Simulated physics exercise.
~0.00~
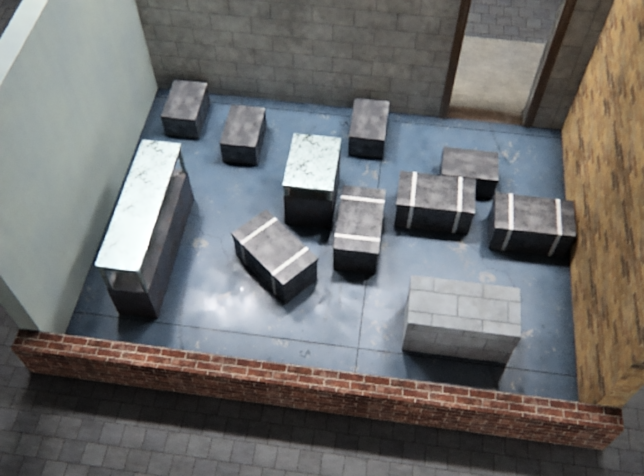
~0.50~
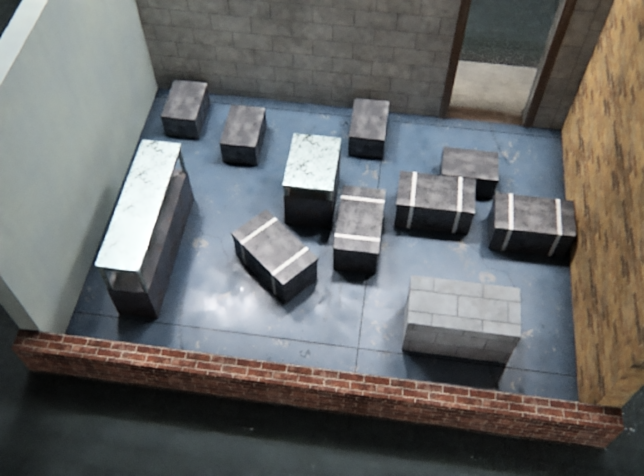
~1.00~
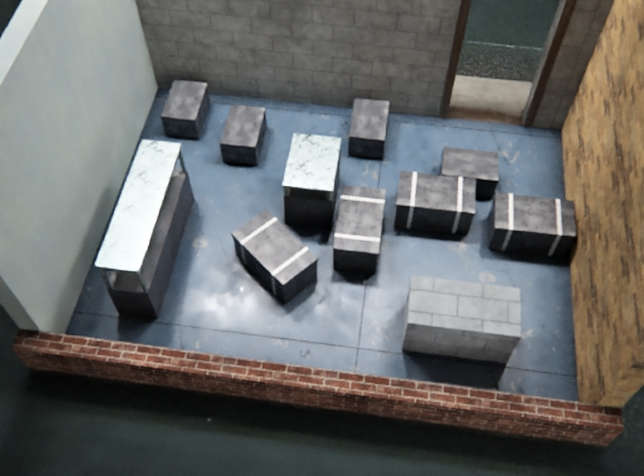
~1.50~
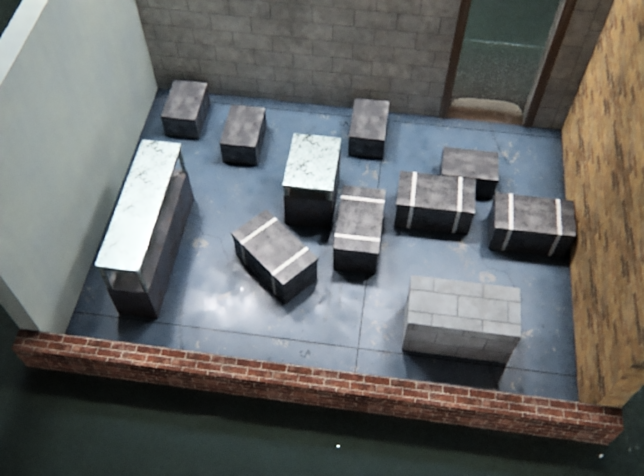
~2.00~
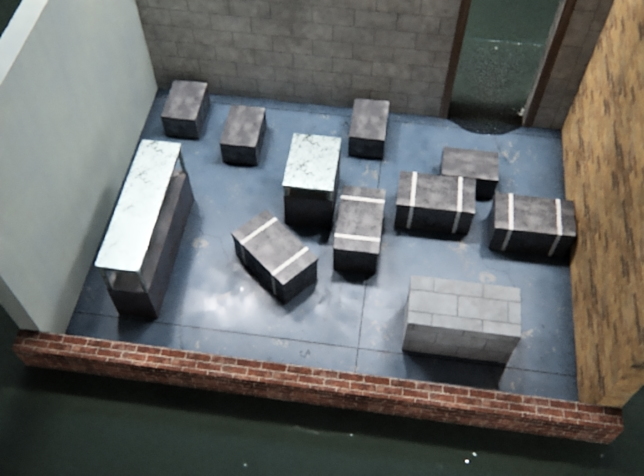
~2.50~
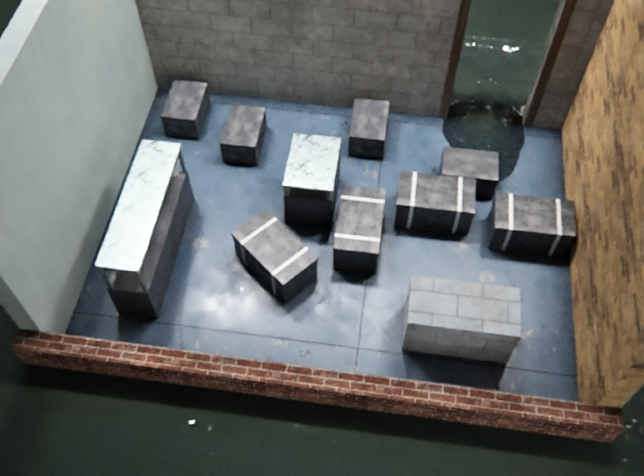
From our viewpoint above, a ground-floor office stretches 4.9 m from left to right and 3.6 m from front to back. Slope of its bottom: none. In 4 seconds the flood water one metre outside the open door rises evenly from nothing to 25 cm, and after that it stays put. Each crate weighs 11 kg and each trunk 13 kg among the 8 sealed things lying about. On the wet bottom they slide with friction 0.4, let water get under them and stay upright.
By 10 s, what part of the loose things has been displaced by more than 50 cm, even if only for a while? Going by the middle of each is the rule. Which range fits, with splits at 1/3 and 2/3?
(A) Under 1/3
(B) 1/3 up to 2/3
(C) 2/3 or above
B.
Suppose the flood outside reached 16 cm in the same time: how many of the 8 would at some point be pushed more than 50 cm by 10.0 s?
That would make 4 of them.
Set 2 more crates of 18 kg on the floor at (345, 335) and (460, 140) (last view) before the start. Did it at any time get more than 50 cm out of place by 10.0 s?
One by one: Above; above.
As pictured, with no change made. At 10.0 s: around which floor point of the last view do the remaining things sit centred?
About (290, 237).
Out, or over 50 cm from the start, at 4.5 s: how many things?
By that time the total stands at 2.
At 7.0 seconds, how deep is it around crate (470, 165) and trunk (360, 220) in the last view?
9 and 5 cm.
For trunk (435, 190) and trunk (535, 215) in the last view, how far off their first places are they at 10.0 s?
In turn: 200 cm, 150 cm.
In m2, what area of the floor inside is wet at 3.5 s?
Close to 2.5 m2, I'd say.
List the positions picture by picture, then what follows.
The first frame shows a crate at (243, 125) rests on the ground; a trunk at (437, 191) rests on the ground; water covers 0.0 m2; 0 of 8 have shifted.
The second frame shows a crate at (243, 125) rests on the ground; a trunk at (437, 191), on the bottom; 0.0 m2 under water; 0 of 8 have shifted.
The third frame shows a crate at (243, 125), on the bottom; a trunk at (437, 191), on the bottom; 0.0 m2 under water; 0 of 8 have shifted.
The fourth frame shows a crate at (243, 125) rests on the ground; a trunk at (437, 191), on the bottom; 0.0 m2 under water; 0 of 8 have shifted.
The fifth frame shows a crate at (243, 125), on the bottom; a trunk at (437, 191), on the bottom; water covers 0.1 m2; 0 of 8 have shifted.
The sixth frame shows a crate at (243, 125) rests on the ground; a trunk at (437, 191), on the bottom; 0.6 m2 under water; 0 of 8 have shifted.
After 3.5 s 0 of 8 are over 50 cm from their spots; 0 afloat.
After 4.5 s 2 of 8 are over 50 cm from their spots; 1 afloat.
After 7.0 s 4 of 8 are over 50 cm from their spots; 3 afloat.
After 10.0 s 5 of 8 are over 50 cm from their spots, and 5 have been at some point; 5 afloat.
